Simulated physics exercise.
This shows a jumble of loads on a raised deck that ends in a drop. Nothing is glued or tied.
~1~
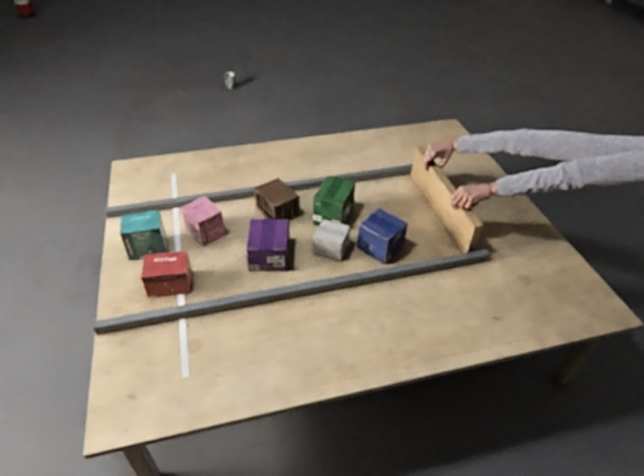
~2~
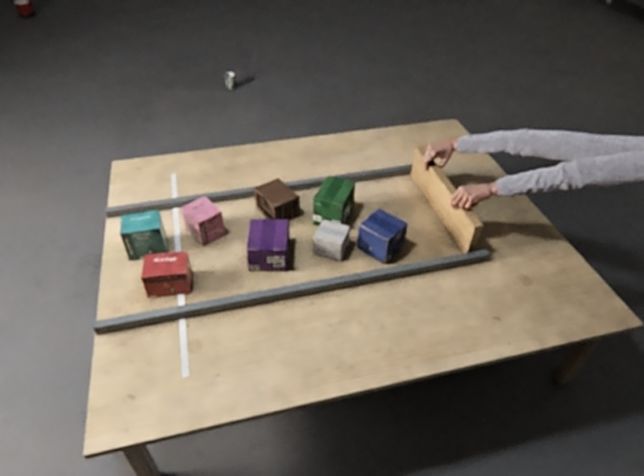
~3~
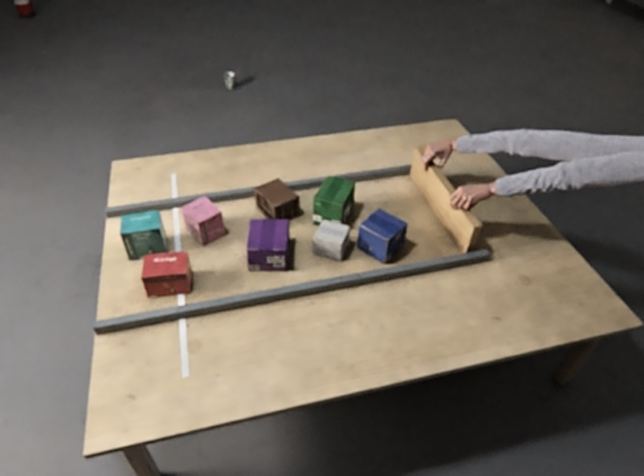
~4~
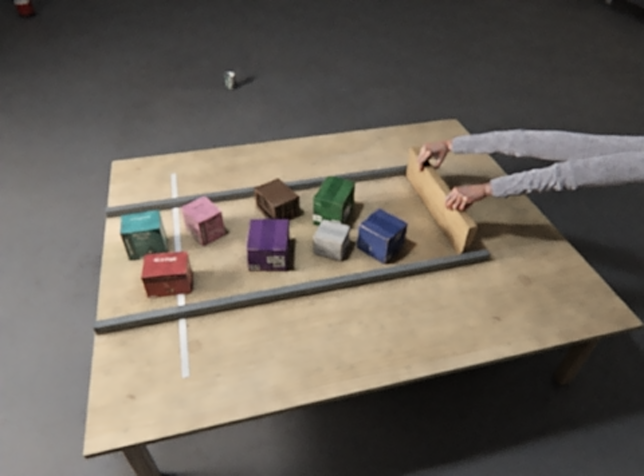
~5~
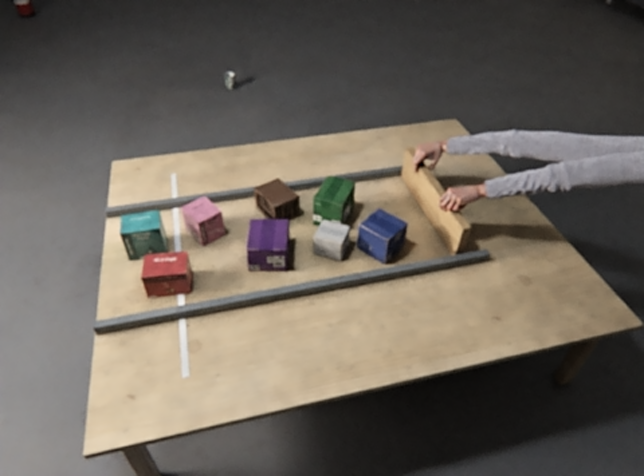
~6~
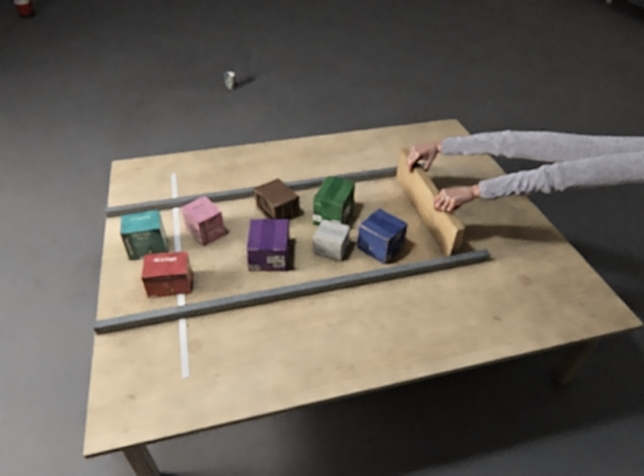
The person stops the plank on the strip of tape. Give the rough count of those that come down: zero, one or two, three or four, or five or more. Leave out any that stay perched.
Here the number that fall off is three or four.
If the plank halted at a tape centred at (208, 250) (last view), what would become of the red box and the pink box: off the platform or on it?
The red box comes down, the pink box holds on.
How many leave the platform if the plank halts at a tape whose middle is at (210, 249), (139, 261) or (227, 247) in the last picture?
Try by try, 1, 5 and 1.
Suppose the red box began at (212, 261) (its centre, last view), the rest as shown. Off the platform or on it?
Then it falls.
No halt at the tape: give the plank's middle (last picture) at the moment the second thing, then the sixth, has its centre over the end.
First at (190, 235), next at (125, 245).
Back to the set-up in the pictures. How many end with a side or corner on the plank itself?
It touches 3.
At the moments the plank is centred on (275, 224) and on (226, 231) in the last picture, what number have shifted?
At the one place 7, at the other 8.
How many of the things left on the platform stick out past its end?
It comes to 0.
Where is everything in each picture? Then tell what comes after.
In the first frame, turquoise box (144, 235); red box (168, 274); pink box (204, 221); plank (443, 197); tape (178, 254).
In the second frame, red box (168, 274); white box (332, 240).
In the third frame, pink box (204, 221); blue box (382, 236).
In the fourth frame, turquoise box (144, 235); purple parcel (269, 245).
In the fifth frame, red box (168, 274); green parcel (334, 203).
In the sixth frame, turquoise box (144, 235); red box (168, 274); pink box (204, 221); plank (427, 200); tape (178, 254).
Soon after, none off yet; turquoise box at rest near (144, 235); red box at rest near (168, 274); pink box at rest near (204, 221).
In the end, the number that fall off is three or four; gone, purple parcel, red box and turquoise box.
